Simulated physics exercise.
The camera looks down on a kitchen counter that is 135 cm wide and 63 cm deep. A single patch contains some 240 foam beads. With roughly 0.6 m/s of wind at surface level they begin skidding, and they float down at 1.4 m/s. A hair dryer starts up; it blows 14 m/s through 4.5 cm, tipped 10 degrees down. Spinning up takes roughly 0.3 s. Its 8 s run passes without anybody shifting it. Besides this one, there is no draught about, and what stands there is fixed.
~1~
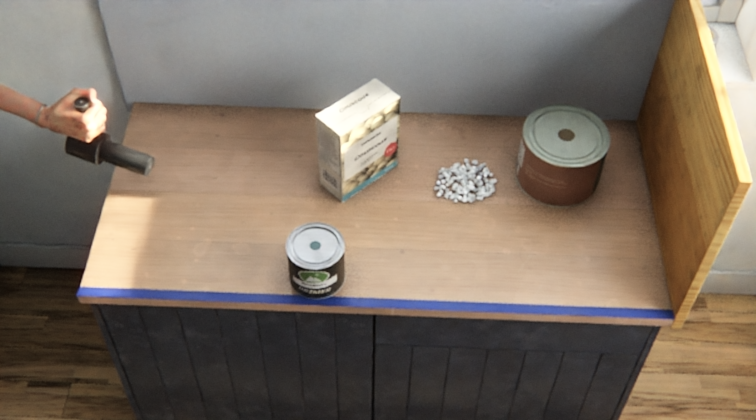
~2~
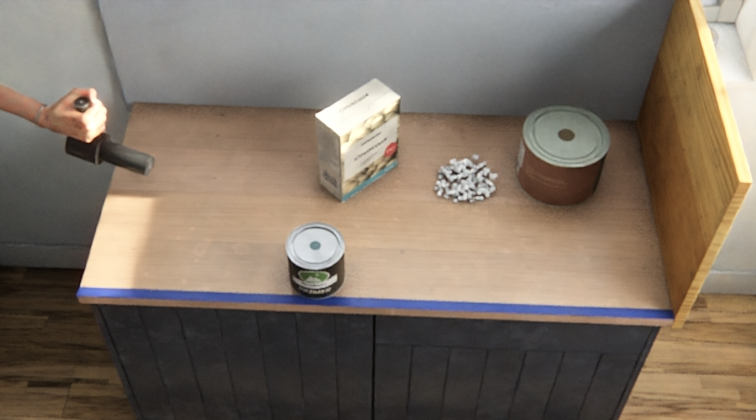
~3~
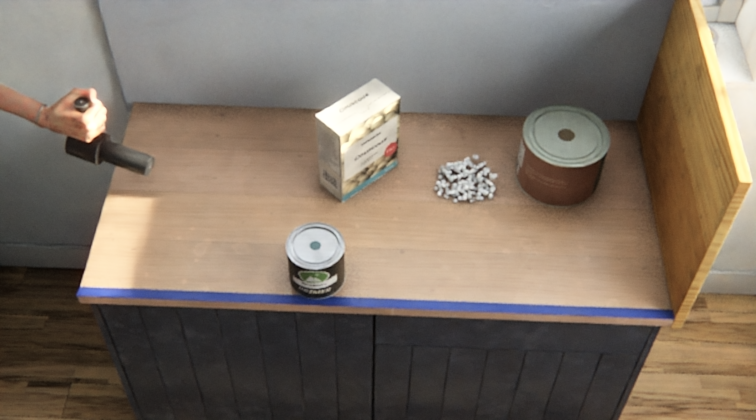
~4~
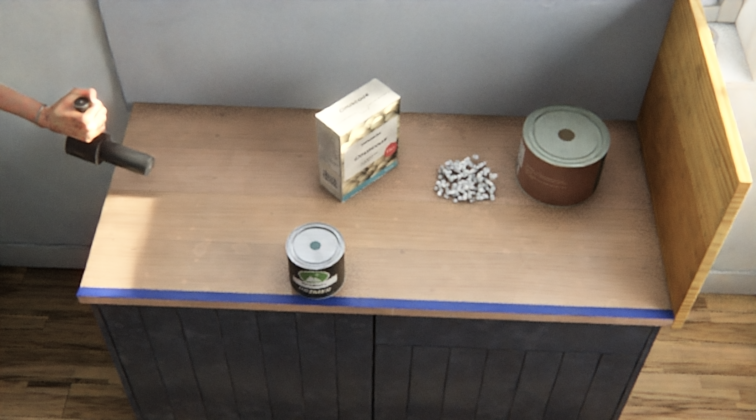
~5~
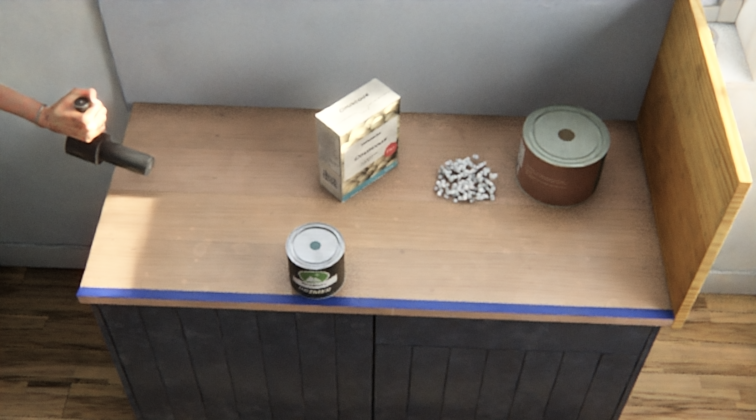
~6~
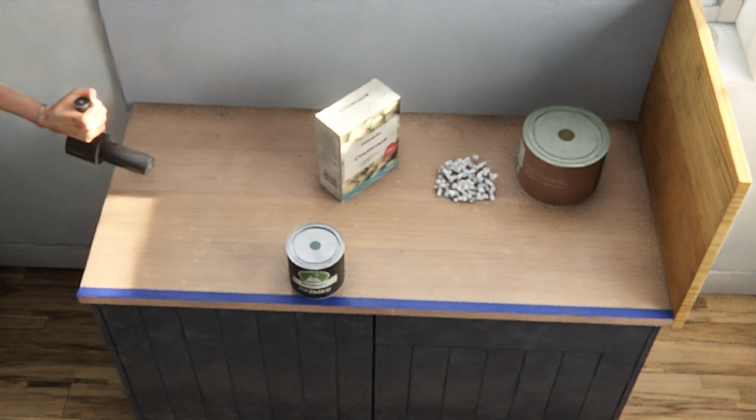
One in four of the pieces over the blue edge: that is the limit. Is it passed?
Over the limit: No.
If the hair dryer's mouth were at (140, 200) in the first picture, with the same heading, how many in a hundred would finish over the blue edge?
0 %.
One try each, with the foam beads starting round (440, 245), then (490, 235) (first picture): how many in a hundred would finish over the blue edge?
It goes 40 % first, then 5 %.
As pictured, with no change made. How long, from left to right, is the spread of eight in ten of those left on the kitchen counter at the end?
Looks like some 30 cm to me.
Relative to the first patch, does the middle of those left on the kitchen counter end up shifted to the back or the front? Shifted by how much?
To the back, by about 5 cm.
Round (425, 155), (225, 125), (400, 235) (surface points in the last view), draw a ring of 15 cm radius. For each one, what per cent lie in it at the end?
Roughly 60 %, 0 % and 1 %, in that order.
Then, 1.2 s after the last picture the count stands so, 0 % are over the blue edge; the middle of those still in play is near (474, 176).
Then, 2.2 s after the last picture the count stands so, 0 % are over the blue edge; the middle of those still in play is near (474, 171).
Then, 4.1 s after the last picture the count stands so, 0 % are over the blue edge; the middle of those still in play is near (466, 167).
Then, 7.7 s after the last picture, at the end, 0 % are over the blue edge; the middle of those still in play is near (460, 164).
